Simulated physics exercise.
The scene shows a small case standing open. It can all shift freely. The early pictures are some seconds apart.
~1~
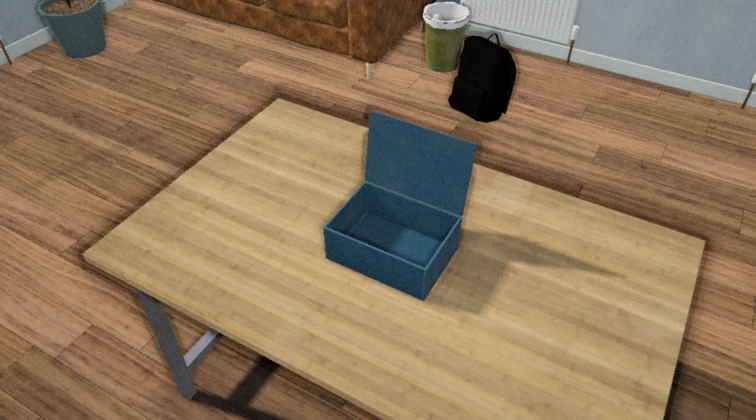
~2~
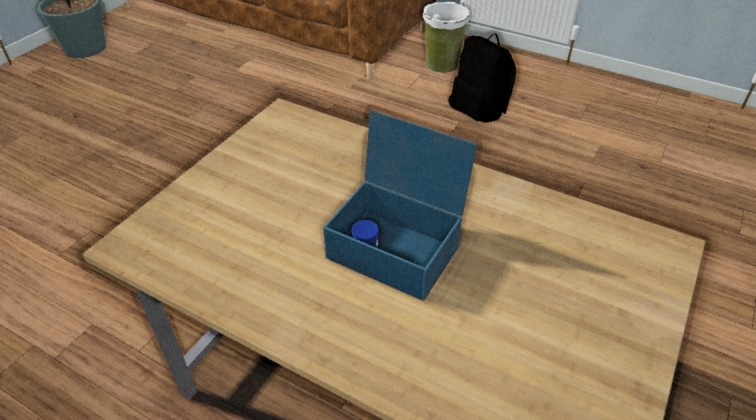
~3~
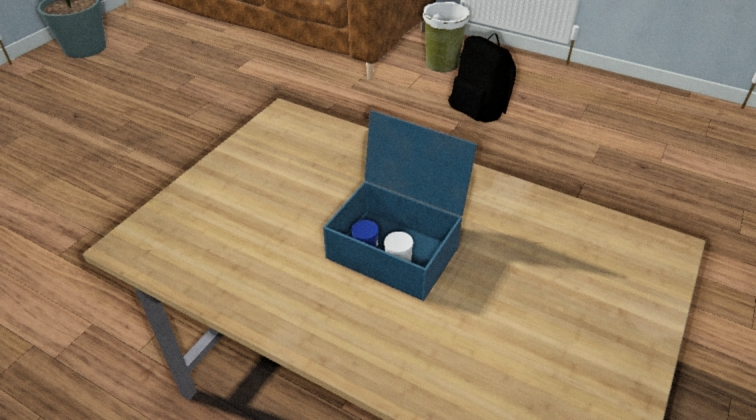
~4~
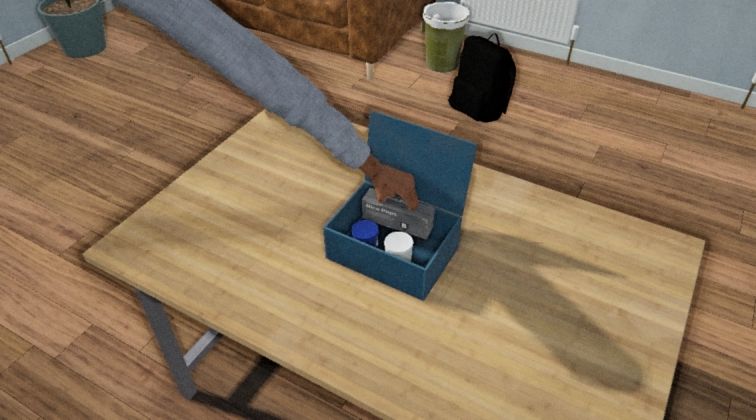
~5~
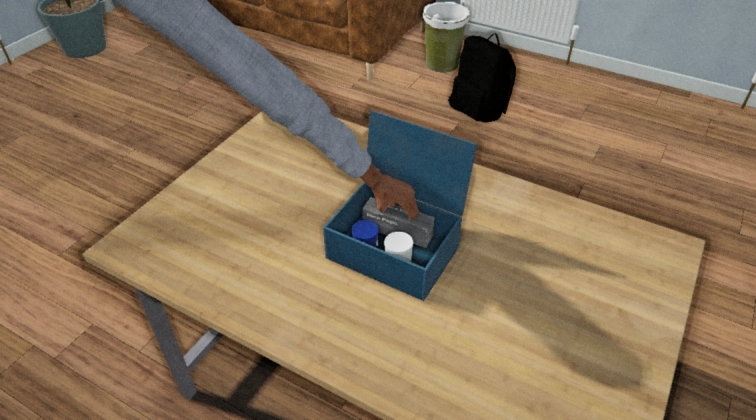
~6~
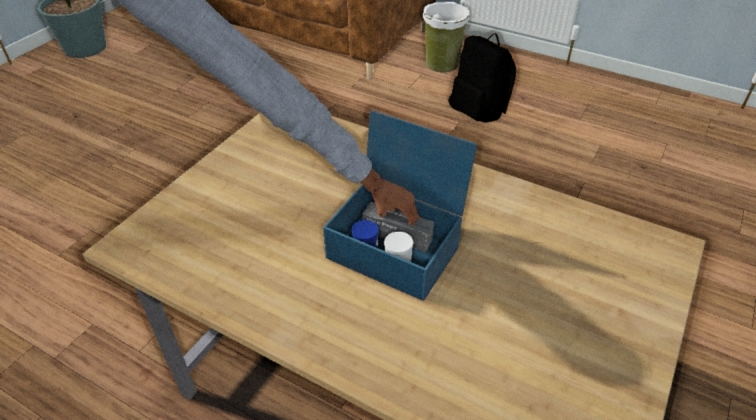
A blue box gains a blue tin, then a white one, before a hand lowers a grey carton inside.
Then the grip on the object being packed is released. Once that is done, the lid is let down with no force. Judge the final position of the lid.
Most likely the lid will meet the rim.
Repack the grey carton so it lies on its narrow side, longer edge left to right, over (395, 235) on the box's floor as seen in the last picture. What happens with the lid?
Put it in like that and the lid gets all the way down.
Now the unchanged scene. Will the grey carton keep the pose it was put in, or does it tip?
Simply put, the grey carton remains unturned.
Then, 1.50 s past the last view, lid 67° above the rim.
Then, 1.80 s past the last view, lid 32° above the rim.
Finally, lid shut; all 3 still in place. Final places as the last picture's camera would see them, grey carton near (398, 227).
